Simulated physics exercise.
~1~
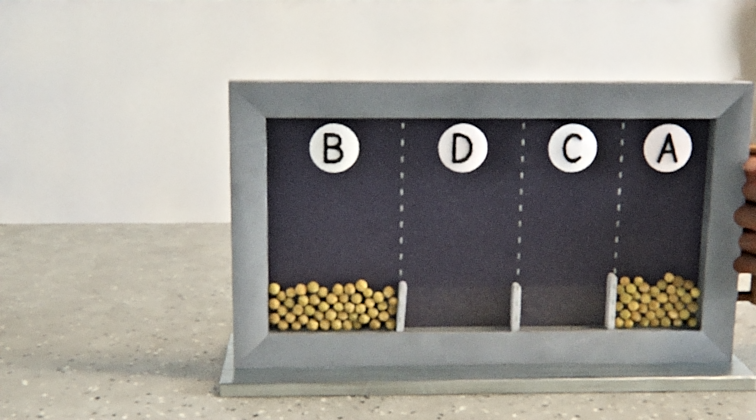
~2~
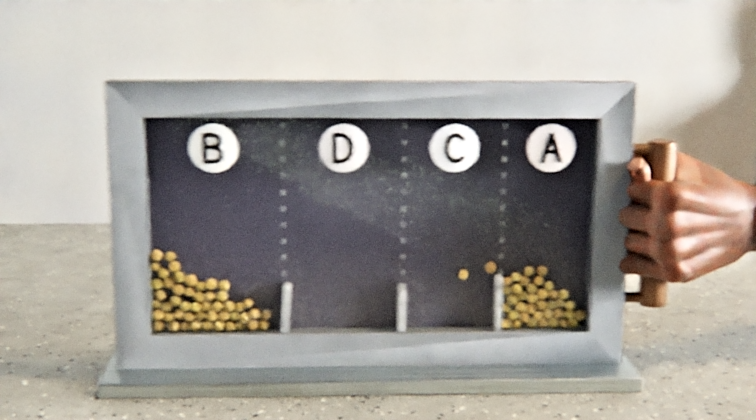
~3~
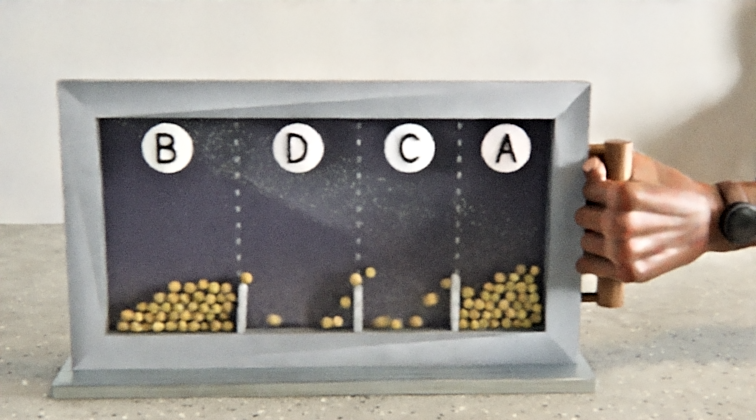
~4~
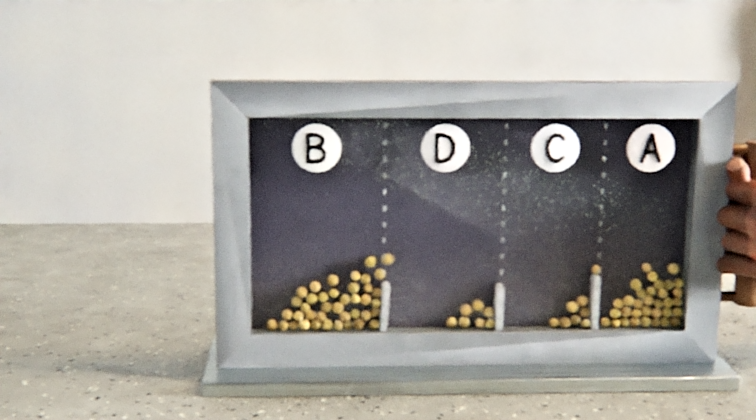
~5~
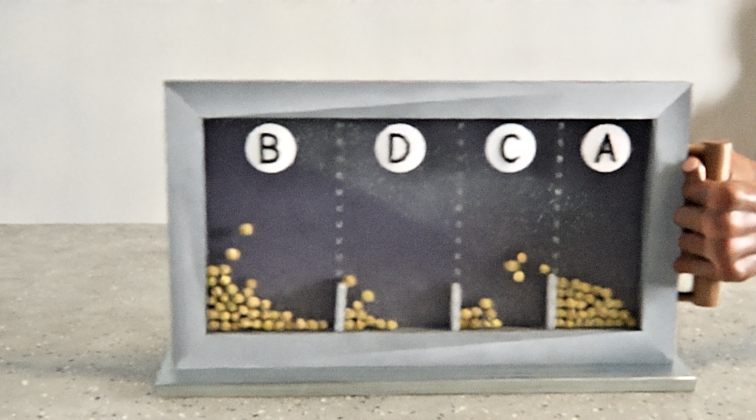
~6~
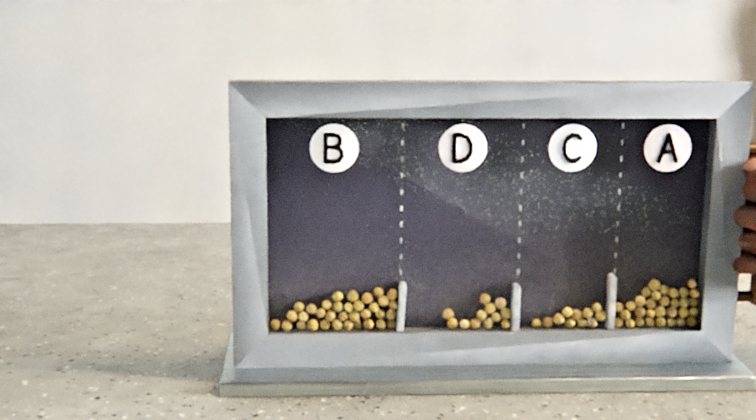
A hand slides a framed case left and right, spilling yellowish beads into the middle strips.
